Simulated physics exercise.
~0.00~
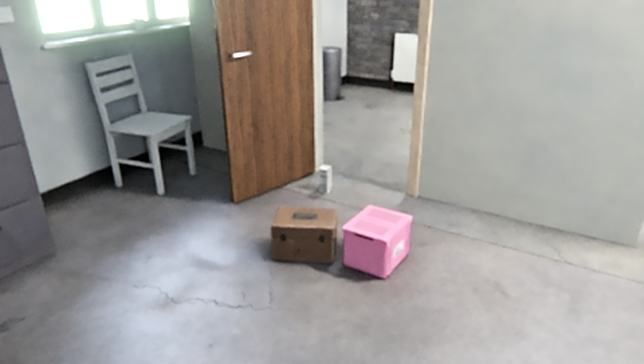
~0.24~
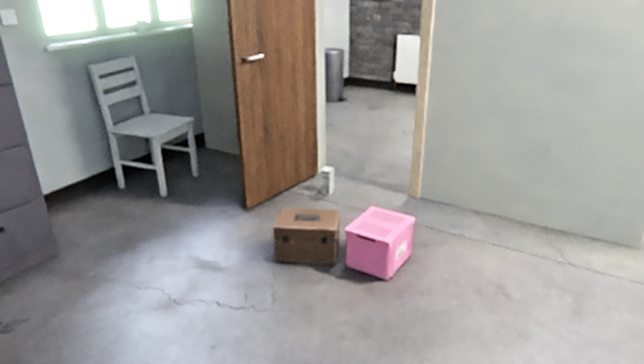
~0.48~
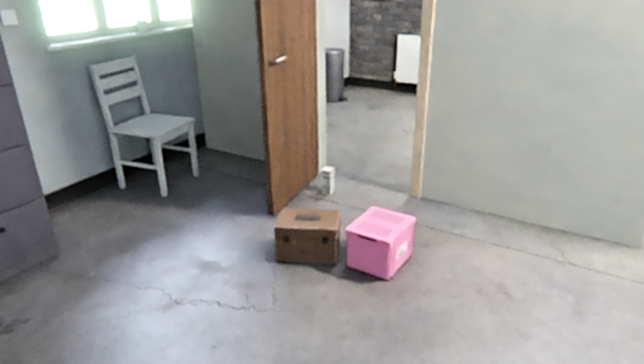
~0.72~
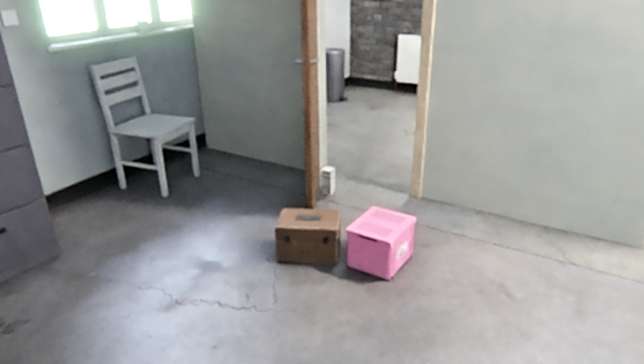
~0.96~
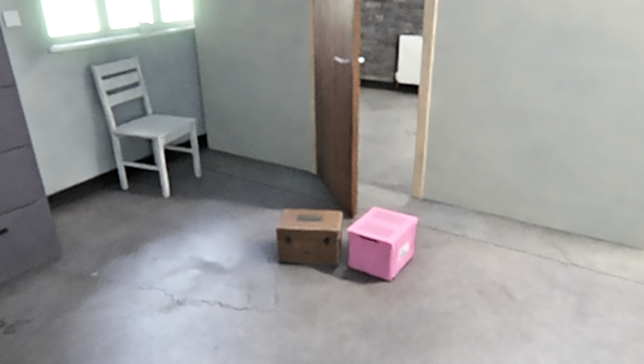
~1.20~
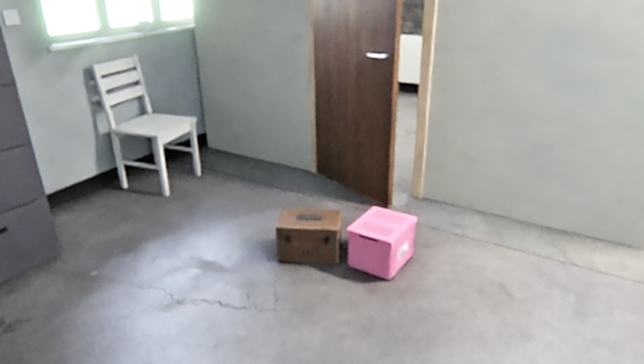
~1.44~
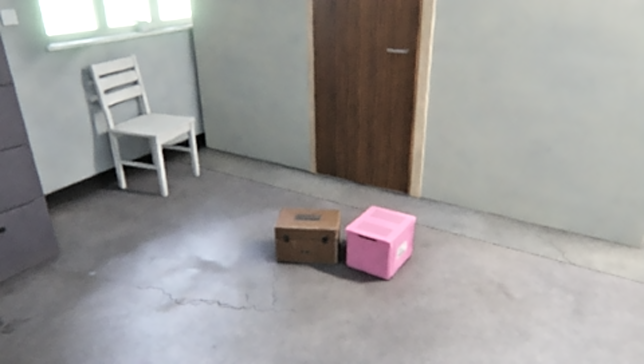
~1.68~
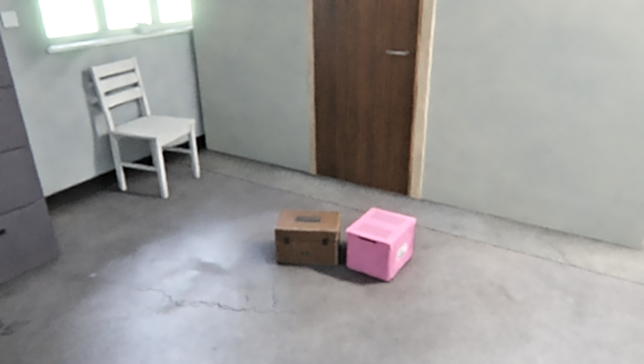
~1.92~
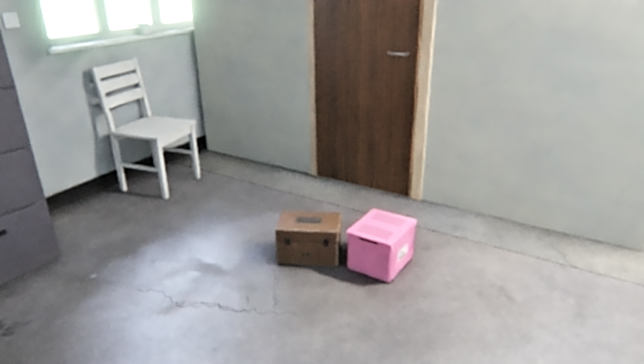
At first, a brown wooden door stands wide open in a grey room, with a small white carton upright on the floor by the doorway. A brown toolbox and a pink tote sit side by side in front, and a pale chair stands at the left. The door swings toward the right, turning edge-on as it nears the carton, with nobody in view. It keeps going, and the carton disappears from sight behind it. The gap to the room beyond narrows until the door is shut, while the toolbox and tote remain where they were.
